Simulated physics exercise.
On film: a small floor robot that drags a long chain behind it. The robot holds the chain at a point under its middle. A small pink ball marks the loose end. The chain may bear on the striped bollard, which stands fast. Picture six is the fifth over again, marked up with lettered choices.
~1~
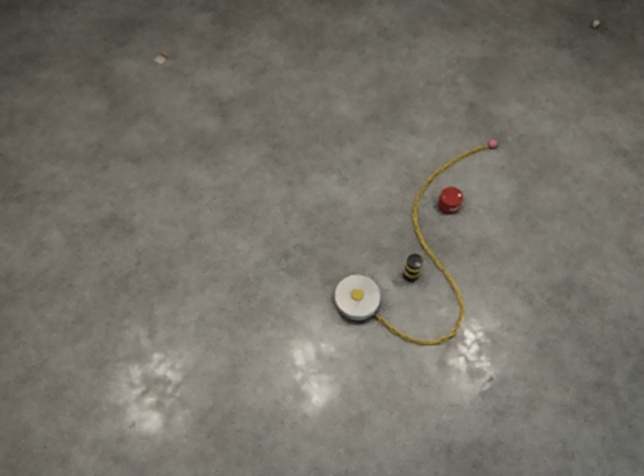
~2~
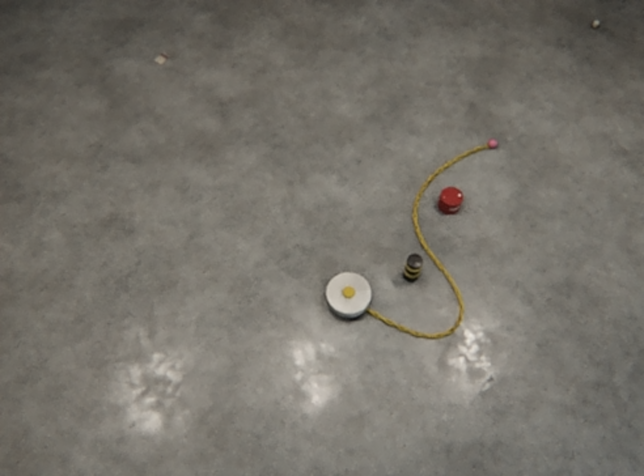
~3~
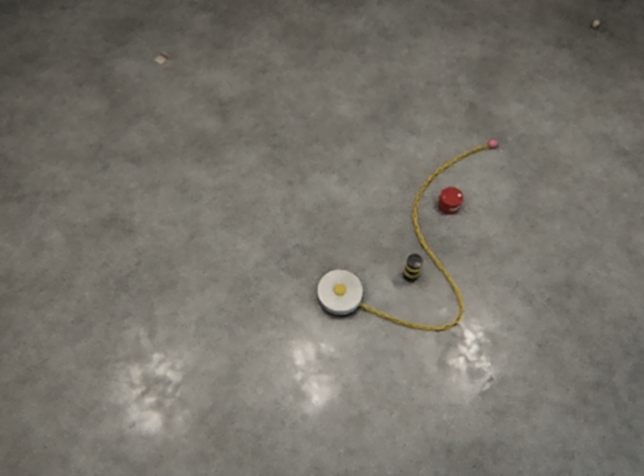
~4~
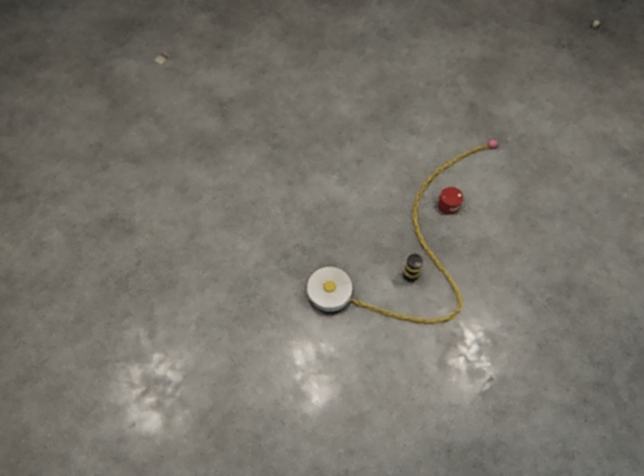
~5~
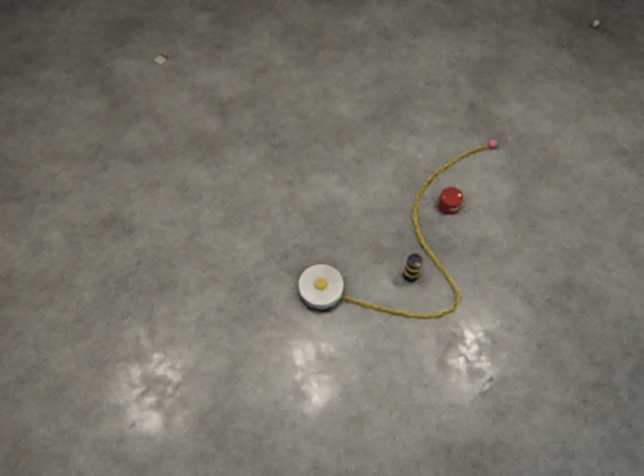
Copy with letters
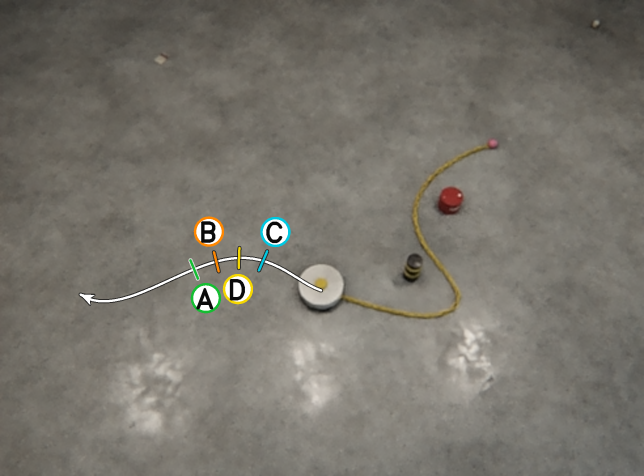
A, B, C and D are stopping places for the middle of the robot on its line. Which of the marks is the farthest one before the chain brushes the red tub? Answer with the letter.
The farthest safe stop is D.
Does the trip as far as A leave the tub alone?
No.
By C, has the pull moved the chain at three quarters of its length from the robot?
No.
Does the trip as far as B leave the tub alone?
No.
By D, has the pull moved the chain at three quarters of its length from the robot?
Yes.
On the marked copy, A at (194, 269); B at (216, 262); C at (263, 261); D at (239, 258); the route from (321, 290) via (204, 265) to (81, 295).
With D. Early on, robot (293, 272), middle of the chain (431, 256), free end (492, 143).
Further on, robot (266, 258), middle of the chain (431, 256), free end (492, 143).
At the end, robot (238, 254), middle of the chain (420, 268), free end (489, 144); only the bollard has been touched, if anything.
As for the rest, A brings the chain against the tub; B brings the chain against the tub; C is safe but short.
